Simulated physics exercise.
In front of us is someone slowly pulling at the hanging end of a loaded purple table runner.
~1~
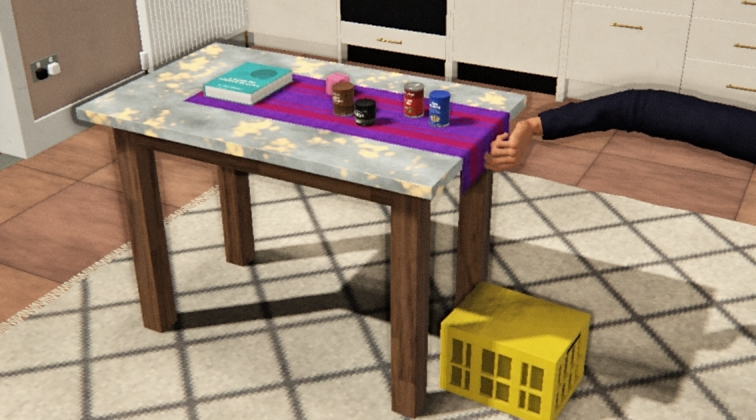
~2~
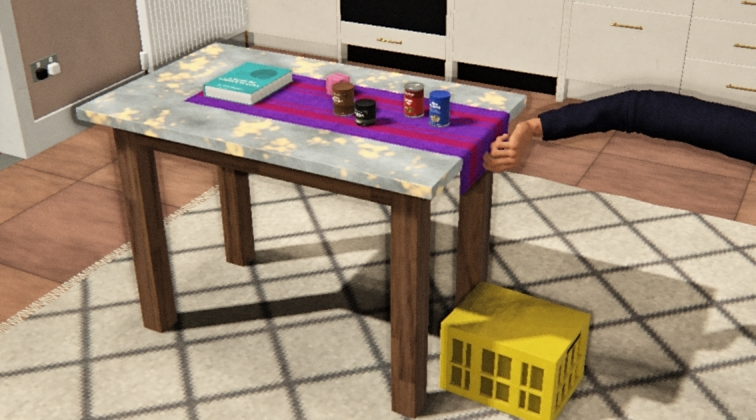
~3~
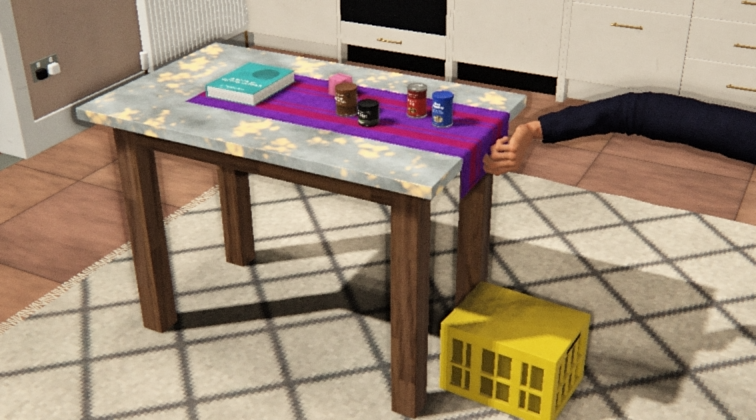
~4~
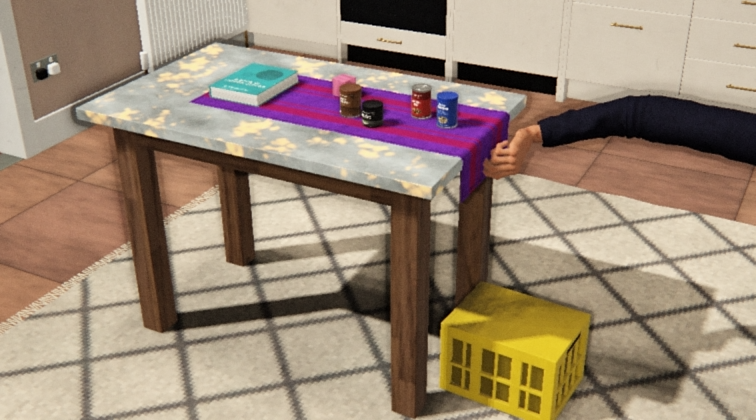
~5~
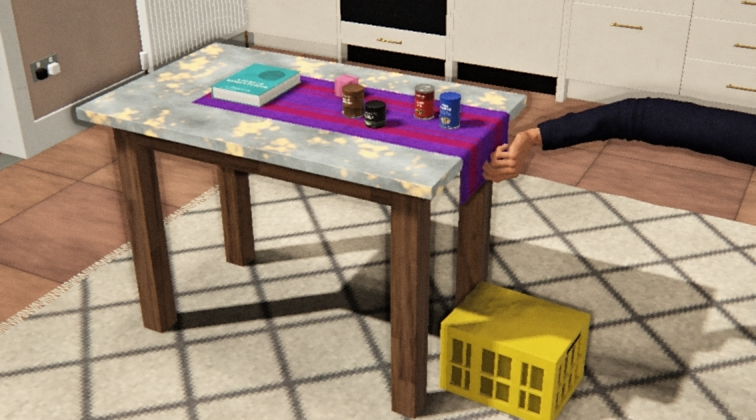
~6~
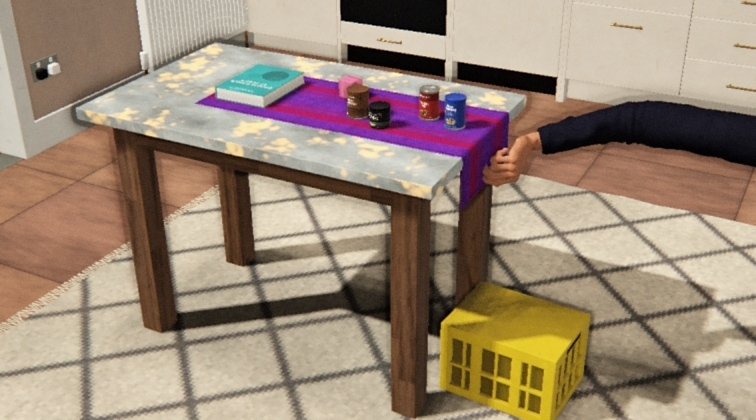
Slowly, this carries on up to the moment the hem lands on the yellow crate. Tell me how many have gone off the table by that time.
Watching it, the fallen ones add up to four, no more.
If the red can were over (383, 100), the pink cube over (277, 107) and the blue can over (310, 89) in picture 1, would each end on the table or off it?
As for the red can, it goes off; the pink cube stays aboard; the blue can stays aboard.
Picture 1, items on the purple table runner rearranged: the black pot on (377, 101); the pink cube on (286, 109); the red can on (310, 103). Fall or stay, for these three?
The black pot would end up off, the pink cube would stay in place, the red can would stay in place.
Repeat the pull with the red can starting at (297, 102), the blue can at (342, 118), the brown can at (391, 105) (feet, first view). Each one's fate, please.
The red can stays put; the blue can topples down; and the brown can topples down.
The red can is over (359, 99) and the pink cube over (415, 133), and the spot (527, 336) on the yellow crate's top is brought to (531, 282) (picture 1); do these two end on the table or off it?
The red can survives, the pink cube goes over.
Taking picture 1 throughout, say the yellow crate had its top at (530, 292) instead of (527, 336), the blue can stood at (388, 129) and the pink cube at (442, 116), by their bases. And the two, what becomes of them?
The blue can is lost, the pink cube is lost.
Soon after, hem near (484, 233); blue can gone.
Then, hem near (484, 271); blue can, red can and black pot gone.
At rest, hem on the crate; blue can, red can, black pot and brown can gone. It carries off four.
